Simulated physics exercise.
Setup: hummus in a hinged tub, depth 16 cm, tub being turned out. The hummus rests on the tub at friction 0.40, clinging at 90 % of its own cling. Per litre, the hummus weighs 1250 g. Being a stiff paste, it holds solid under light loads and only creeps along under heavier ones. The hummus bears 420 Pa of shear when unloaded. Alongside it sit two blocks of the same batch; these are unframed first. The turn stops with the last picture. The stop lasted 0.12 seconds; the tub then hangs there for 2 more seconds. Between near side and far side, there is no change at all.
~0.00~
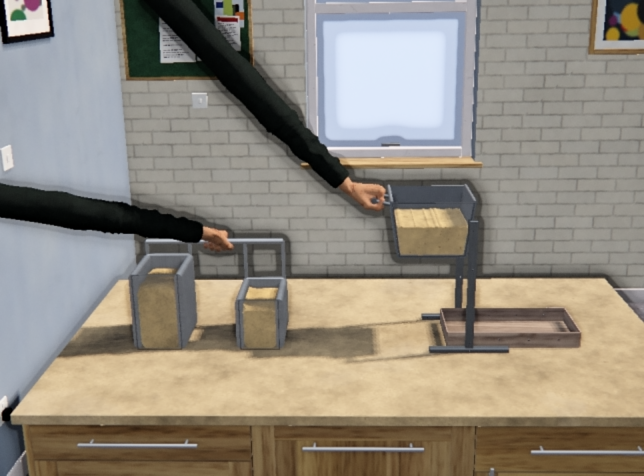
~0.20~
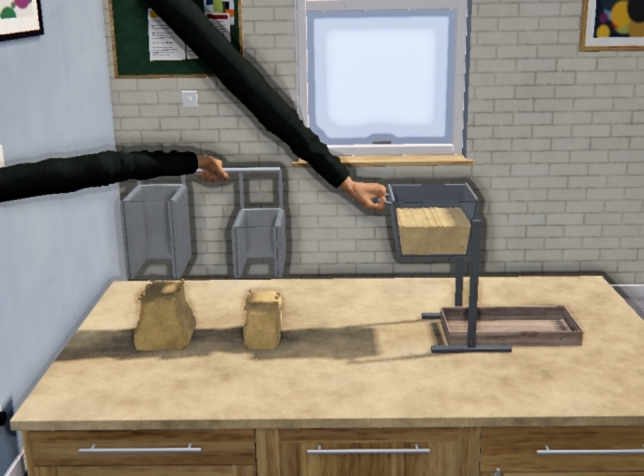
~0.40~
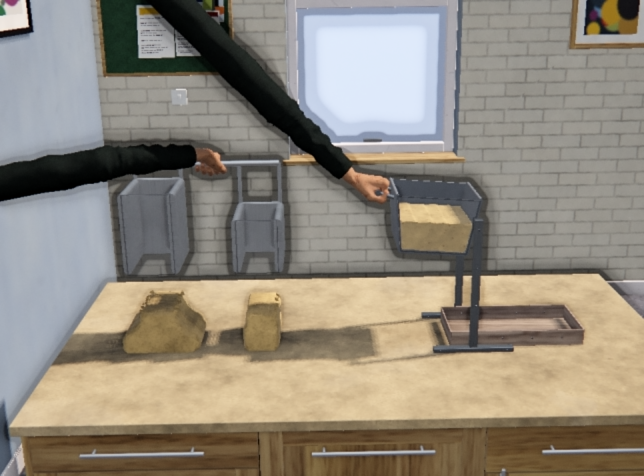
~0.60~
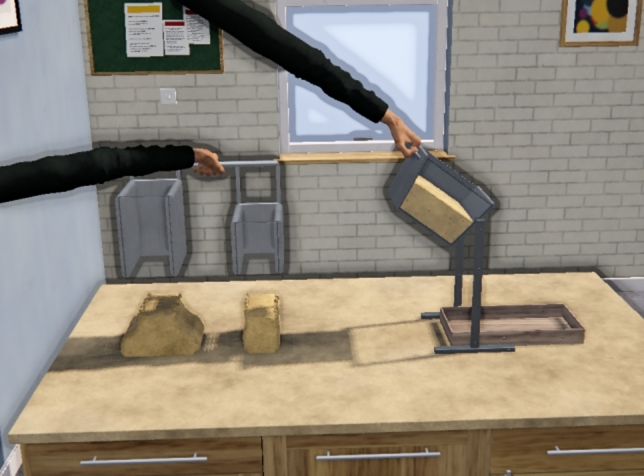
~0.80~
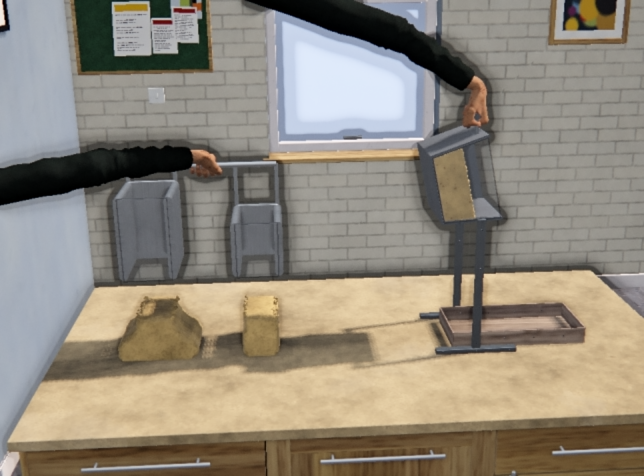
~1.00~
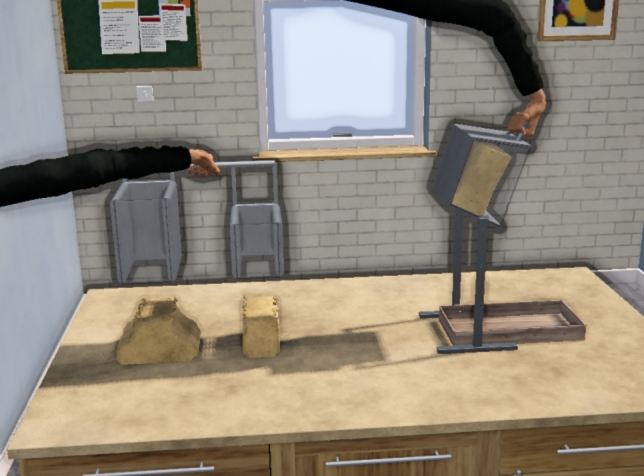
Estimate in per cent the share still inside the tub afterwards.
I would say about 0 percent.
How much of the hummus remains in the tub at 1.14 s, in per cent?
65 %, roughly.
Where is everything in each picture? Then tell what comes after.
Handle-side rim at (393, 202), tilt 0 degrees; crest of the hummus at (444, 226); block heights 20 cm, 13 cm (left to right), in the first frame.
Handle-side rim at (395, 202), tilt 0 degrees; crest of the hummus at (446, 225); block heights 17 cm, 13 cm (left to right), in the second frame.
Handle-side rim at (399, 196), tilt 4 degrees; crest of the hummus at (404, 221); block heights 13 cm, 12 cm (left to right), in the third frame.
Handle-side rim at (429, 158), tilt 37 degrees; crest of the hummus at (418, 183); block heights 13 cm, 12 cm (left to right), in the fourth frame.
Handle-side rim at (489, 138), tilt 78 degrees; crest of the hummus at (460, 150); block heights 13 cm, 12 cm (left to right), in the fifth frame.
Handle-side rim at (530, 149), tilt 108 degrees; crest of the hummus at (485, 148); block heights 13 cm, 12 cm (left to right), in the sixth frame.
After 1.14 s, the tub is at 108 degrees and holds 63 %.
After 1.31 s, the tub is at 108 degrees and holds 10 %.
After 1.48 s, the tub is at 108 degrees and holds 0 %.
After 1.65 s, the tub is at 108 degrees and holds 0 %.
After 3.00 s, the tub is at 108 degrees and holds 0 %.
